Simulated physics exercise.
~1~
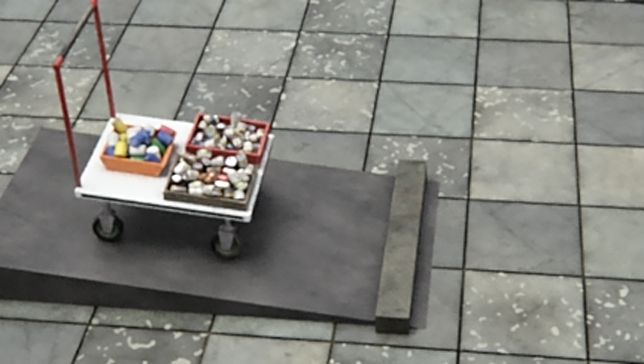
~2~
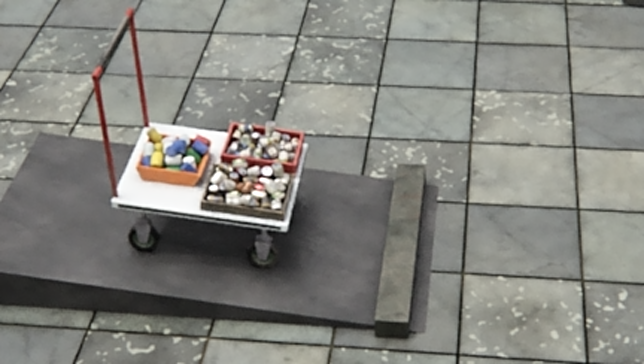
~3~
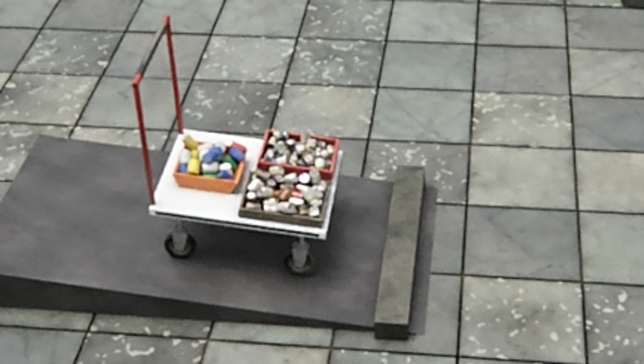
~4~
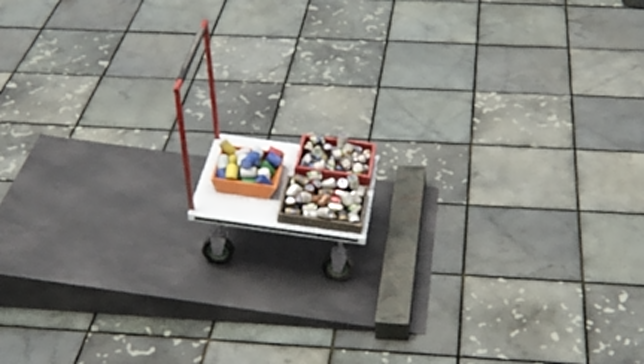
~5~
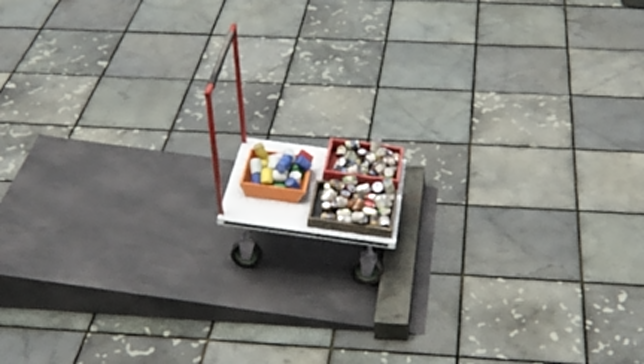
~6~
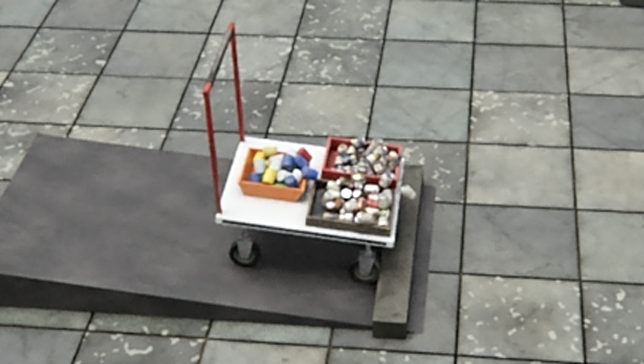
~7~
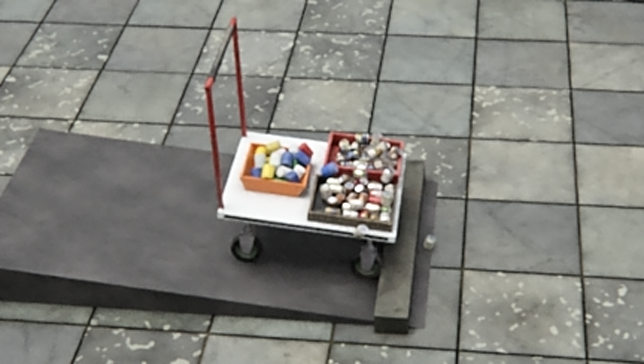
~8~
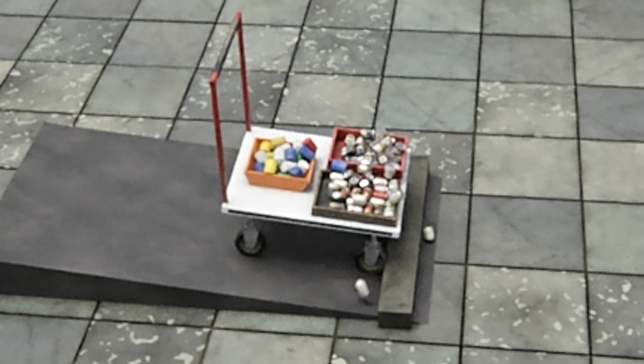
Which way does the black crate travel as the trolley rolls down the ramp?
The black crate moves to the right, riding on the trolley until it stops at the beam.
